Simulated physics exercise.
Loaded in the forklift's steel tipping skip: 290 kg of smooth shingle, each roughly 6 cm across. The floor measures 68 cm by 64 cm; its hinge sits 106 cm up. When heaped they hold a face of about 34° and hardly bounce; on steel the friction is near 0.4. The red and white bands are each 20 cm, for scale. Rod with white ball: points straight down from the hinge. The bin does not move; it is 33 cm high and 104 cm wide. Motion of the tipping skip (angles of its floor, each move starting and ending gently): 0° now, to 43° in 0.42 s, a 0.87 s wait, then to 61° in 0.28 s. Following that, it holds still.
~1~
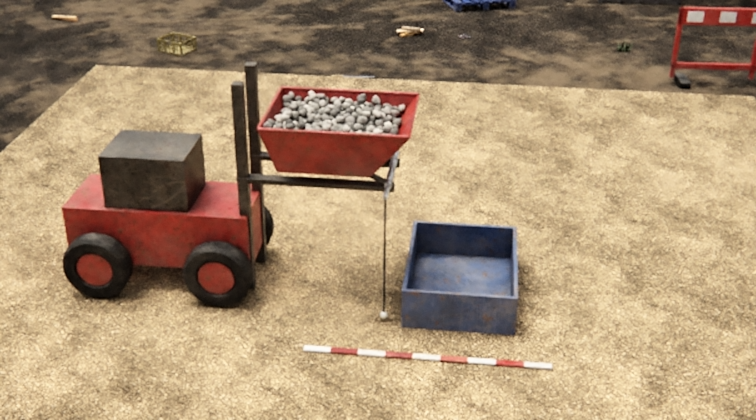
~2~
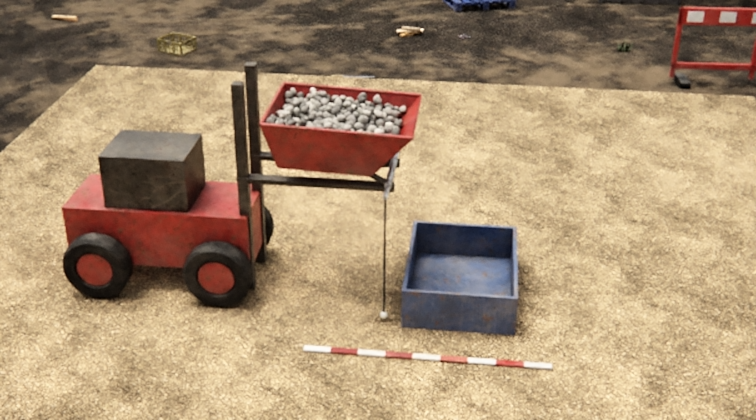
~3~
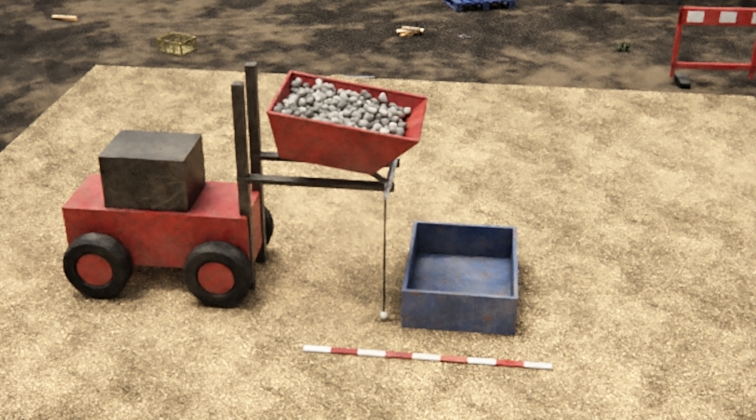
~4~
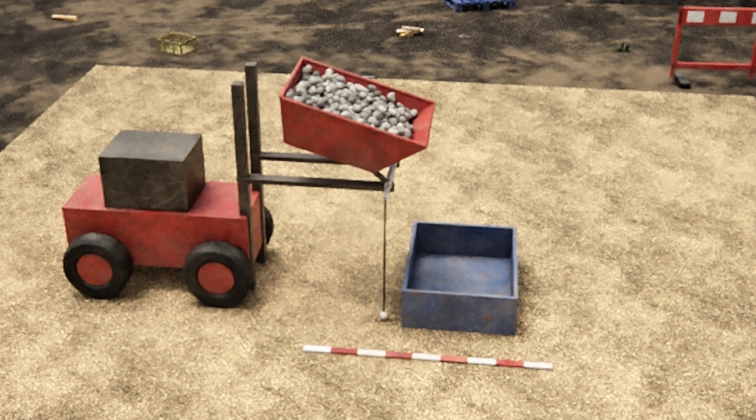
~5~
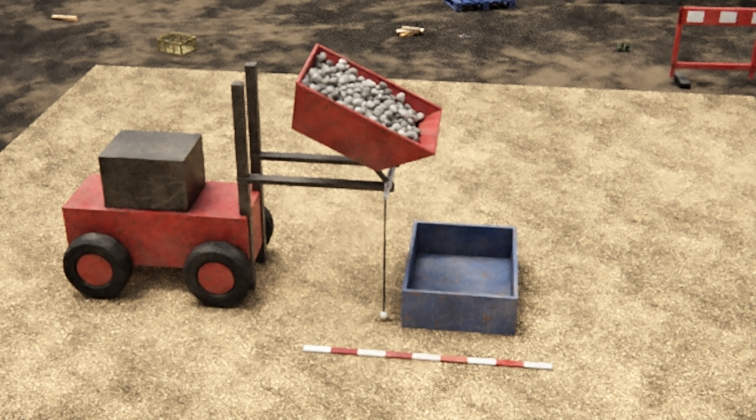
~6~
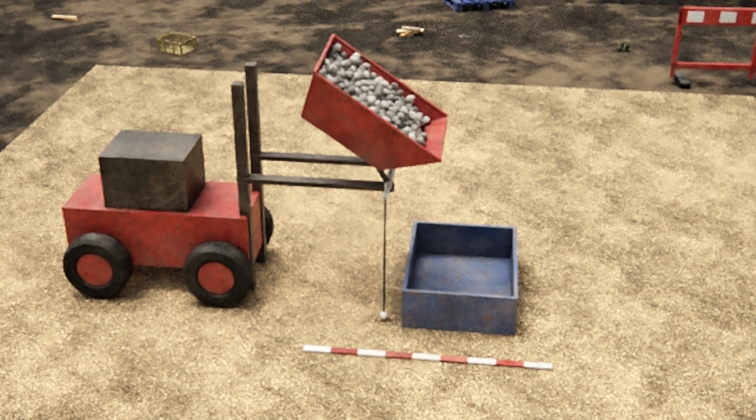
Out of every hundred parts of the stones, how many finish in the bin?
Close to 70 in every hundred.
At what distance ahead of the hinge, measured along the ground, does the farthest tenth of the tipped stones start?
Distance from the hinge: About 150 cm.
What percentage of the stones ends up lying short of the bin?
Near 0 in a hundred.
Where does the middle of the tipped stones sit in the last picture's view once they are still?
The tipped stones centre close to (487, 287).
A little later the floor is at 43°; 100 % in the tipping skip; the foremost stones are at (432, 146).
Then the floor is at 43°; 99 % in the tipping skip, 1 % in the bin; the foremost stones are at (455, 144).
Later still the floor is at 61°; 38 % in the tipping skip, 36 % in the bin, 25 % beside or beyond the bin; the foremost stones are at (718, 305).
In the end the floor is at 61°; 0 % in the tipping skip, 68 % in the bin, 32 % beside or beyond the bin; the foremost stones are at (739, 310).
